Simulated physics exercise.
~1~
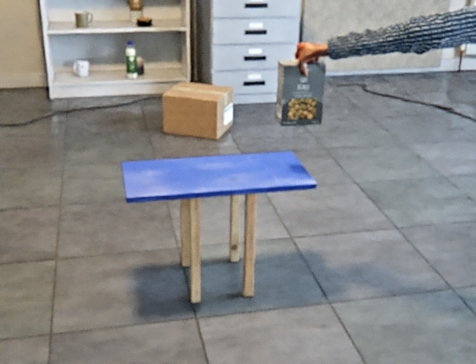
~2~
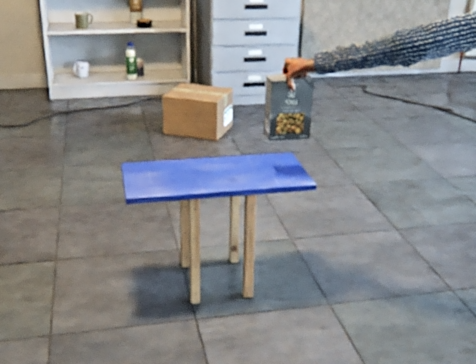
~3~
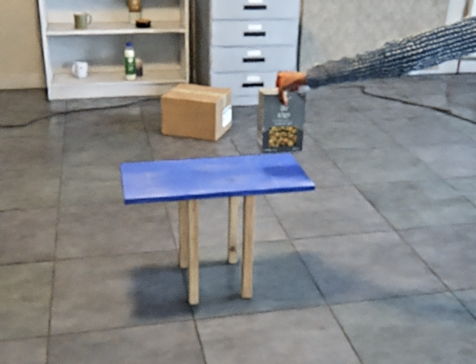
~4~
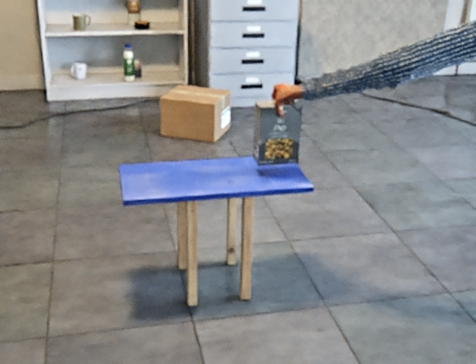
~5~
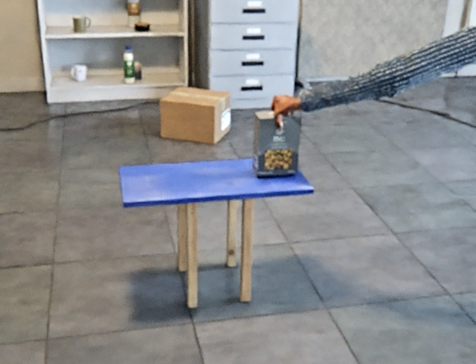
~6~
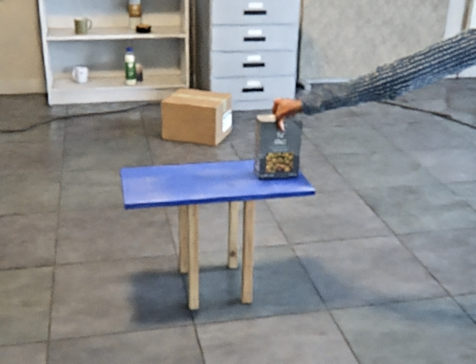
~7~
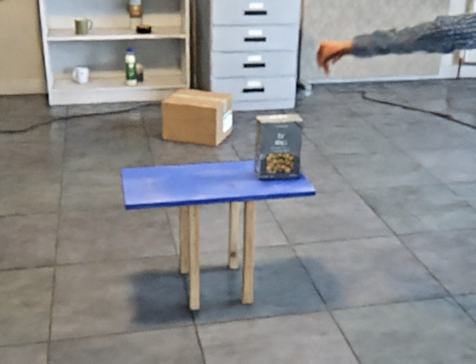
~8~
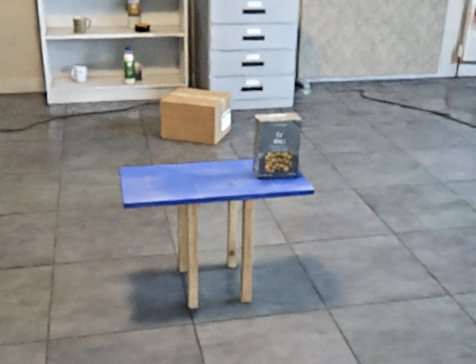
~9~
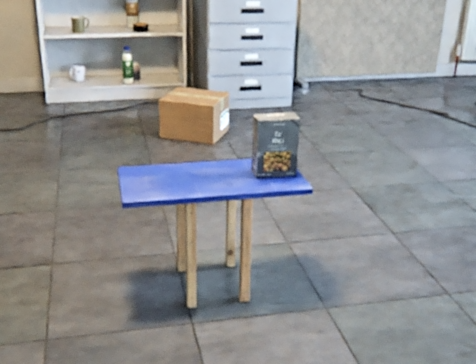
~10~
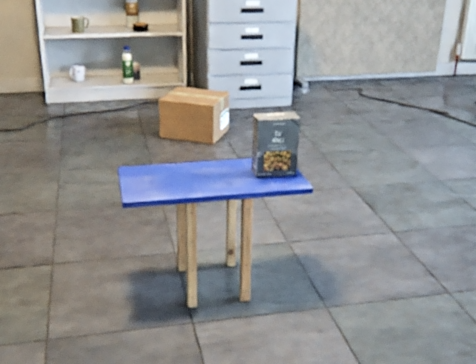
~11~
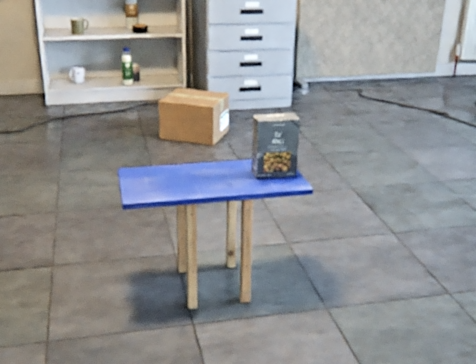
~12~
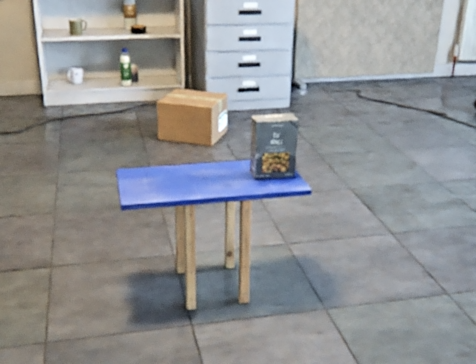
In a room with grey floor tiles, seen from slightly above by a gently swaying camera, a small blue-topped table stands on thin wooden legs set close together. Behind it are a cardboard box, a white shelf holding mugs and a bottle, and a grey drawer cabinet. A hand in a grey knitted sleeve reaches in from the right, holding a dark packet upright. It carries the packet left and down, and sets it near the right end of the tabletop. The hand lets go and withdraws to the right, out of view. The packet stays upright, and the table remains standing level and still.
